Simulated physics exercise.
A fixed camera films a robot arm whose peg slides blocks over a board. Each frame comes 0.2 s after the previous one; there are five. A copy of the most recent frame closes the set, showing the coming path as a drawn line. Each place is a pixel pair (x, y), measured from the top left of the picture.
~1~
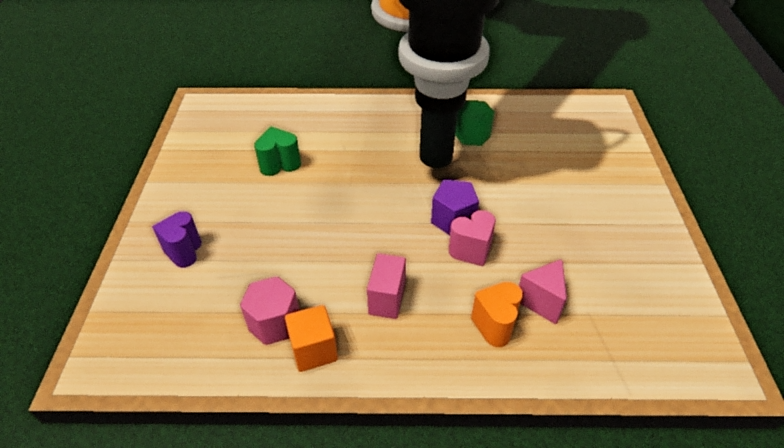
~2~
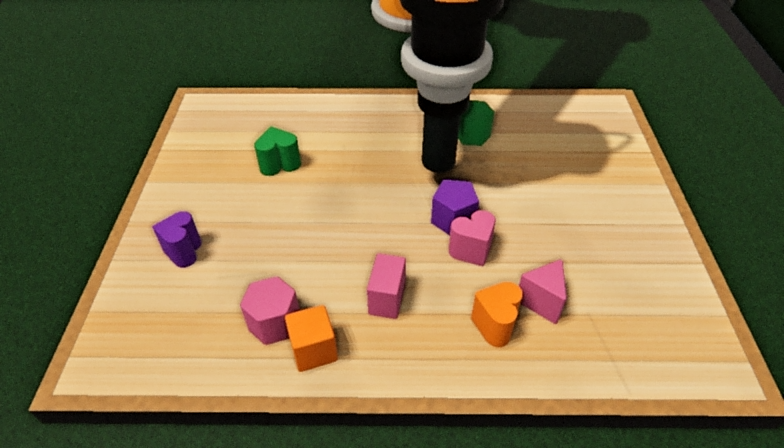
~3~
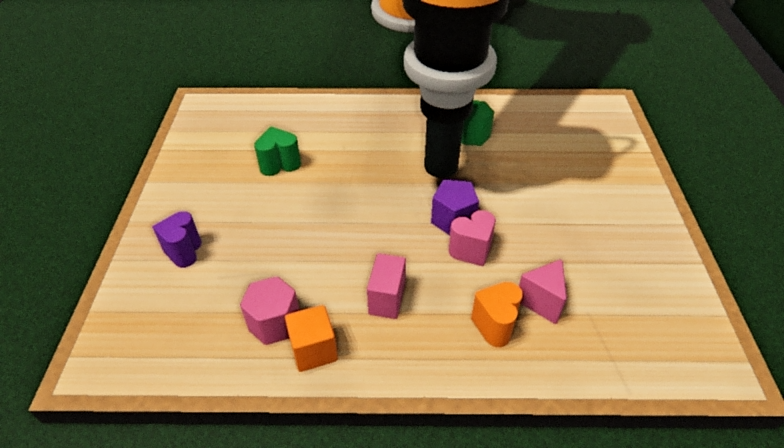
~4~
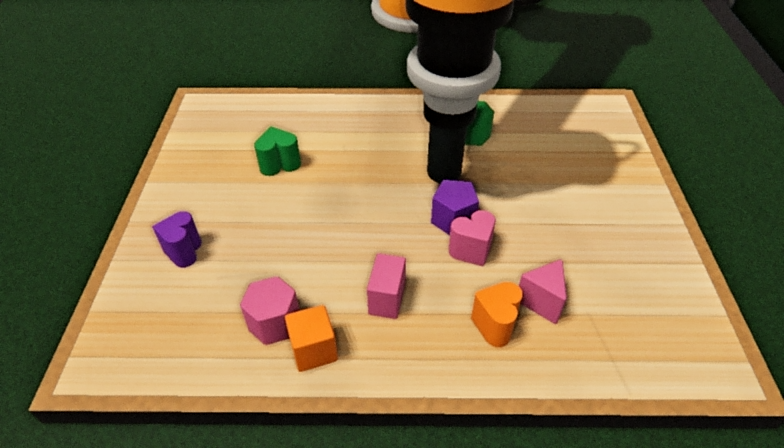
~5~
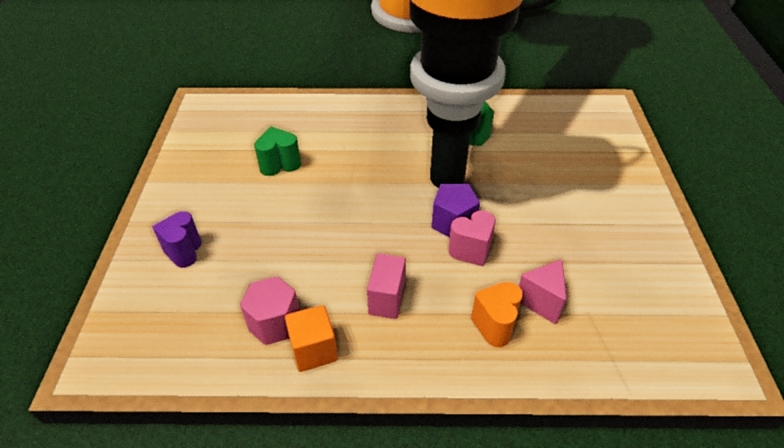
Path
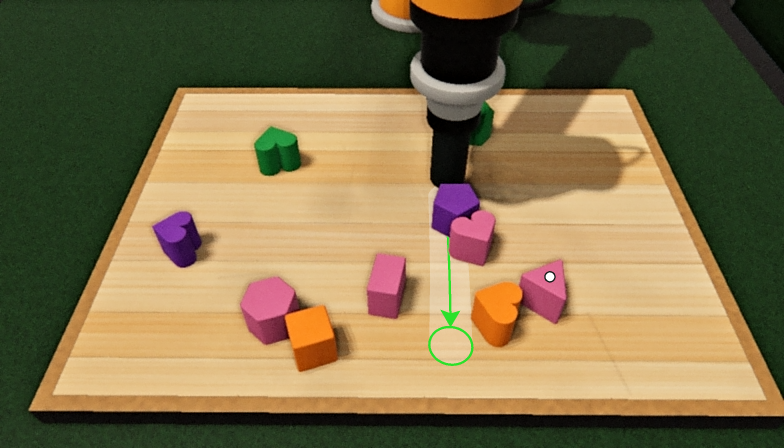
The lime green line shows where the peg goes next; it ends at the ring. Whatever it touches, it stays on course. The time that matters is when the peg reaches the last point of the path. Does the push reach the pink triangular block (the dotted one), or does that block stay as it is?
Gets moved.
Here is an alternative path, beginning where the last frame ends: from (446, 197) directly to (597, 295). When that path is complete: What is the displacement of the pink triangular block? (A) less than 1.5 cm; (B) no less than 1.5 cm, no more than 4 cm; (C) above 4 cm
It's A.
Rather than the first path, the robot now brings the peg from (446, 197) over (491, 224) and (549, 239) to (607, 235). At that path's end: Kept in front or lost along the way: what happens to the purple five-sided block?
Lost on the way.
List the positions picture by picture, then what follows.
The first picture shows lower end of the peg at (436, 159), tops of blocks, pink rectangle at (387, 272), purple five-sided block at (456, 193), pink heart block at (476, 224), orange heart block at (501, 300), pink triangular block at (550, 277).
The second picture shows peg at (438, 163), blocks as before.
The third picture shows peg at (441, 168), blocks as before.
The fourth picture shows peg at (444, 174), blocks as before.
The fifth picture shows peg at (447, 180), pink rectangle at (387, 272), purple five-sided block at (456, 196), pink heart block at (476, 224), orange heart block at (501, 300), pink triangular block at (550, 277).
The drawn path runs from (446, 197) directly to (451, 345); the dot is on the pink triangular block.
What follows on the original path. One third of the way, peg at (450, 223); purple five-sided block at (468, 242), turned 25° anticlockwise; pink heart block at (502, 261), turned 35° anticlockwise.
Two thirds of the way, peg at (452, 272); purple five-sided block at (489, 290), turned 65° anticlockwise; pink heart block at (528, 282), turned 75° anticlockwise; orange heart block at (522, 325), turned 50° clockwise; pink triangular block at (569, 286), turned 30° anticlockwise.
At the end, peg at (453, 330); pink rectangle not moved; purple five-sided block at (501, 309), turned 90° anticlockwise; pink heart block at (531, 284), turned 90° anticlockwise; orange heart block at (537, 338), turned 60° clockwise; pink triangular block at (571, 287), turned 35° anticlockwise.
